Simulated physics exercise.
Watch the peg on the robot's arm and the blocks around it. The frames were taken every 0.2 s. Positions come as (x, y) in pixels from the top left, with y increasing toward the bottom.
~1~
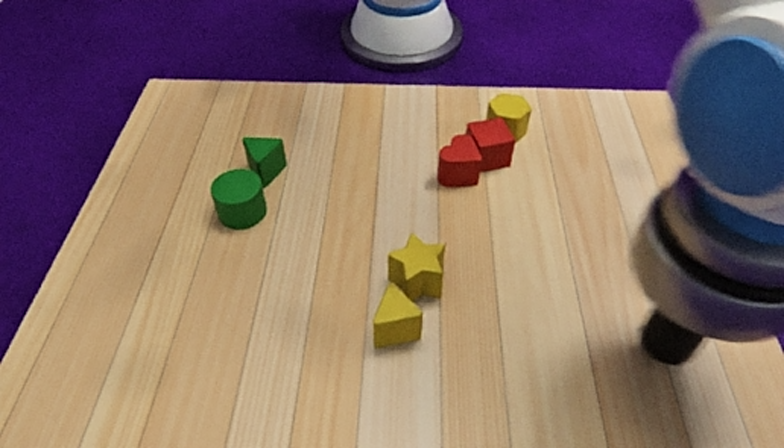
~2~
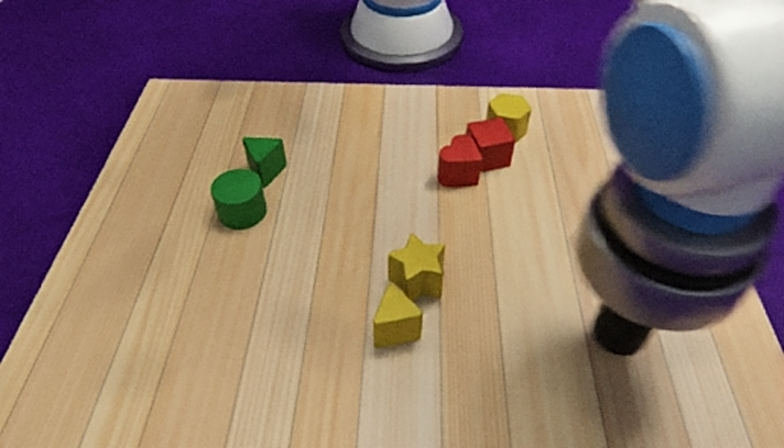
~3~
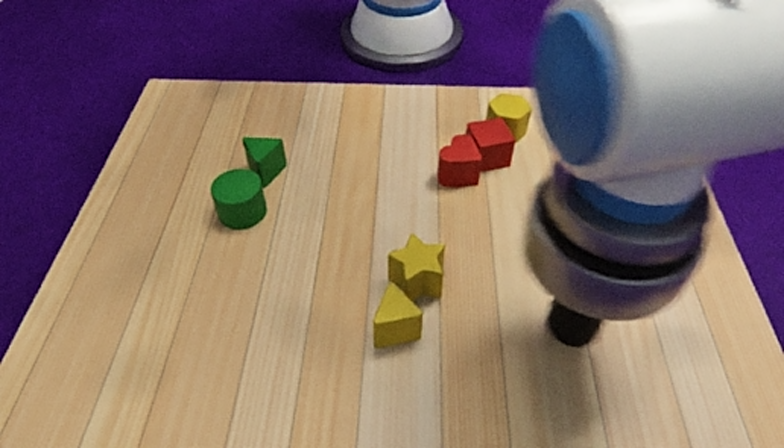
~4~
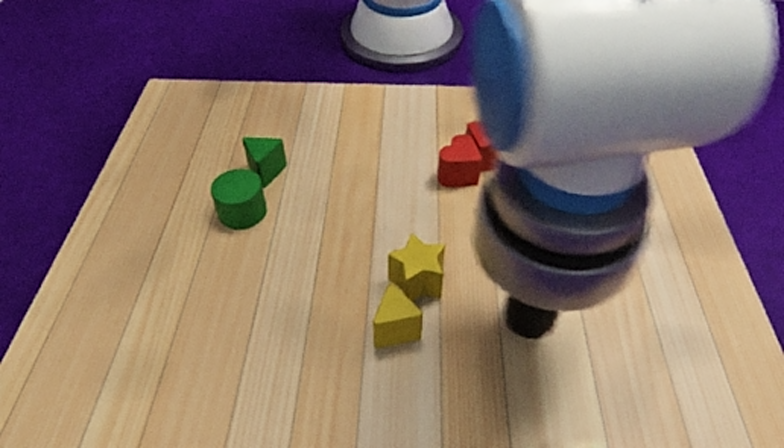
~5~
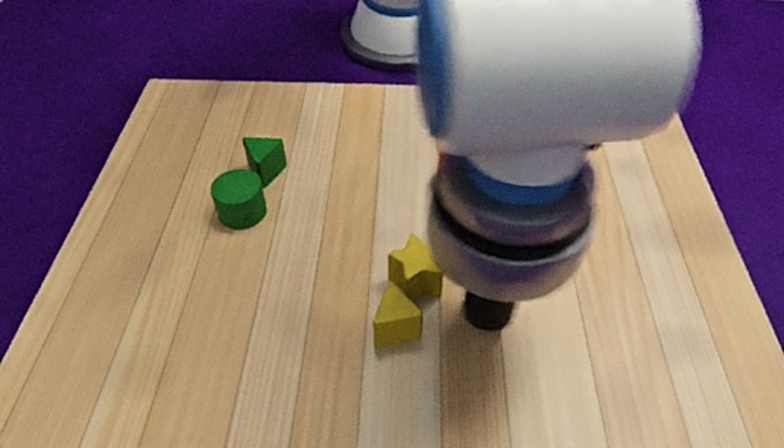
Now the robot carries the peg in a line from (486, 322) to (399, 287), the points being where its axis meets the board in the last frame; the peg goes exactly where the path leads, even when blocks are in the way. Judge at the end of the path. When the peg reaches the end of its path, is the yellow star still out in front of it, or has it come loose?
The peg keeps it before itself.
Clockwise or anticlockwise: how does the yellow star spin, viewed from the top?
It spins with the clock.
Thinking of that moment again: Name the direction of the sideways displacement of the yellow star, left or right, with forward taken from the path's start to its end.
It shifts to the right.
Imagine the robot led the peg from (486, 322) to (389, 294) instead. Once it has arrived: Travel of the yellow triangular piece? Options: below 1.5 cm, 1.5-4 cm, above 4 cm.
Up to 1.5 cm.
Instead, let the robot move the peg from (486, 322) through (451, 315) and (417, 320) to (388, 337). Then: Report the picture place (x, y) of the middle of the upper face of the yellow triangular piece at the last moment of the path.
I'd say the yellow triangular piece ends with its top centre at (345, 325).
The first path, step by step. Halfway along, peg (441, 291); yellow star (403, 246).
At the end, peg (399, 274); yellow triangular piece in place; yellow star (378, 225), turned 40° clockwise.
